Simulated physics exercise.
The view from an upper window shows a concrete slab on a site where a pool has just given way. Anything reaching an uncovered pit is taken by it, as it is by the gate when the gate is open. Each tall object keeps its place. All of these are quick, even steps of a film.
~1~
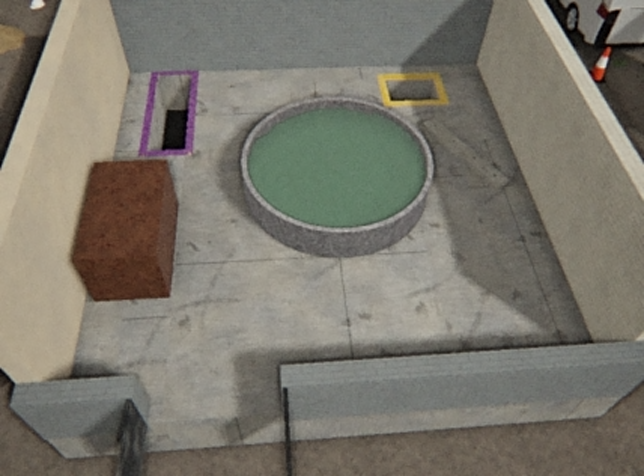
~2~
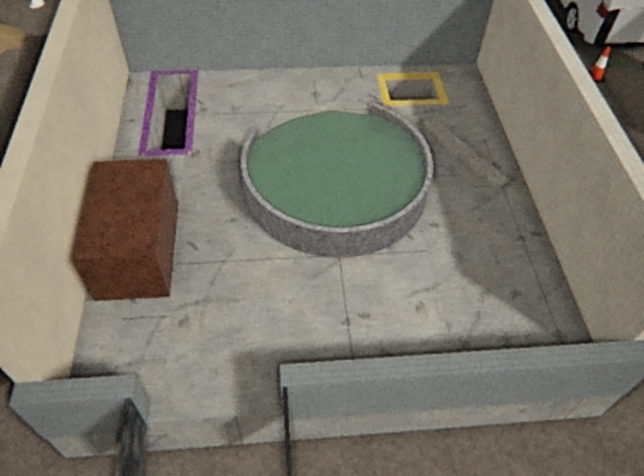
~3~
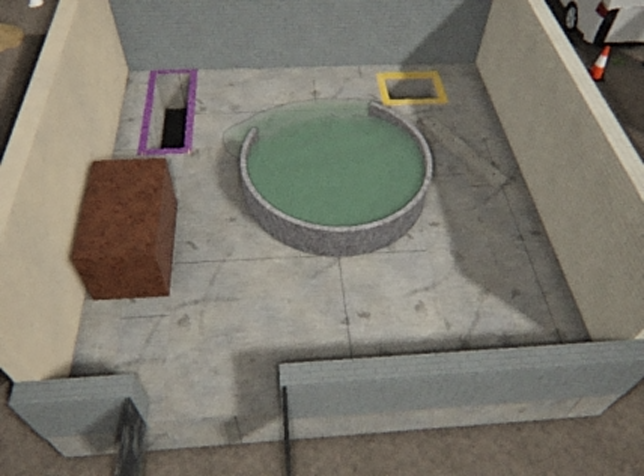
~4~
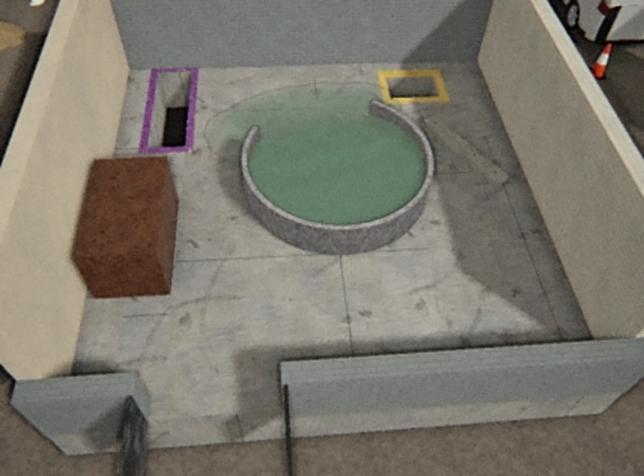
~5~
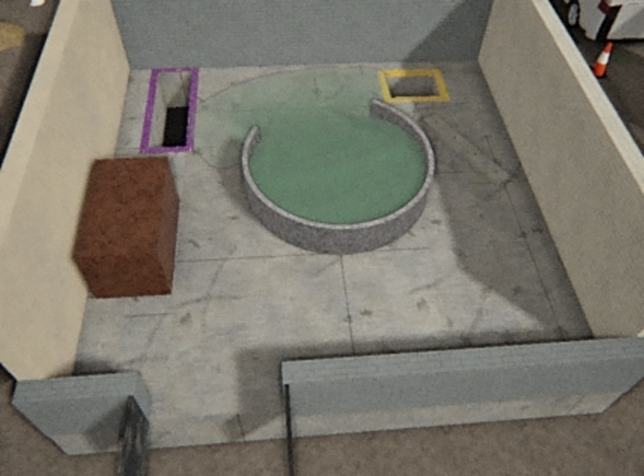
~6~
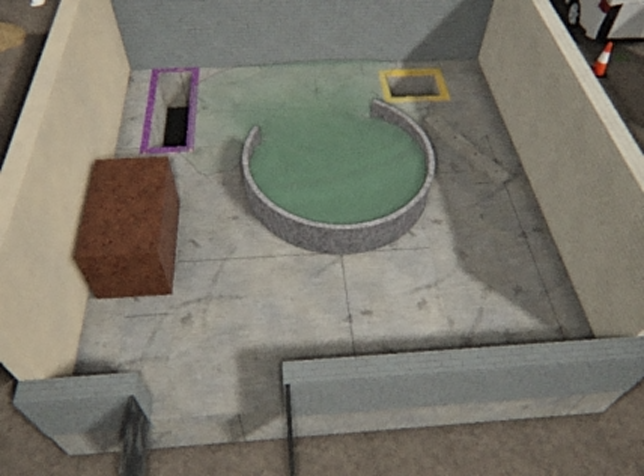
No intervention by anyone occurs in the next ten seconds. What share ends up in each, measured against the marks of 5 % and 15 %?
Measured against the marks, the gate ends up with less than 5 %; the purple pit ends up with more than 15 %; the yellow pit ends up with more than 15 %.
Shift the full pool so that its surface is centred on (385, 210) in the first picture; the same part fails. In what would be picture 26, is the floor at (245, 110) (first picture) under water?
Result: Inundated.
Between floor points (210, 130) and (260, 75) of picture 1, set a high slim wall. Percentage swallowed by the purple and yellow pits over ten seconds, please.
Approximate split, purple: 12 in a hundred; yellow: 40 in a hundred.
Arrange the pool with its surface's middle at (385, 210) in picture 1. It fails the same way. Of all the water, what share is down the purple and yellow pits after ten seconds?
The purple pit ends up with 40 per cent and the yellow pit with 30 per cent.
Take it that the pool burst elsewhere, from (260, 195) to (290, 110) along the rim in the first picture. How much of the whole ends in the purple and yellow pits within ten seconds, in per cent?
Per cent: Purple 60, yellow 0.
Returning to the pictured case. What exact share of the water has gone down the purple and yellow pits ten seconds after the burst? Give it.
Close to 46 in a hundred and 24 in a hundred, in that order.
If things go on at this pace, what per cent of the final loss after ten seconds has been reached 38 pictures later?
About 75 per cent.
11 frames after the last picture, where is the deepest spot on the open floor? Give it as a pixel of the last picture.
At about (293, 67).
A moment on, water covers 20 % of the floor; the gate 0 %, the purple pit 3 %, the yellow pit 1 %.
Next, water covers 20 % of the floor; the gate 0 %, the purple pit 9 %, the yellow pit 3 %.
Then, water covers 25 % of the floor; the gate 0 %, the purple pit 22 %, the yellow pit 9 %.
Later, water covers 35 % of the floor; the gate 0 %, the purple pit 37 %, the yellow pit 17 %.
In the end, water covers 40 % of the floor; the gate 0 %, the purple pit 46 %, the yellow pit 25 %.
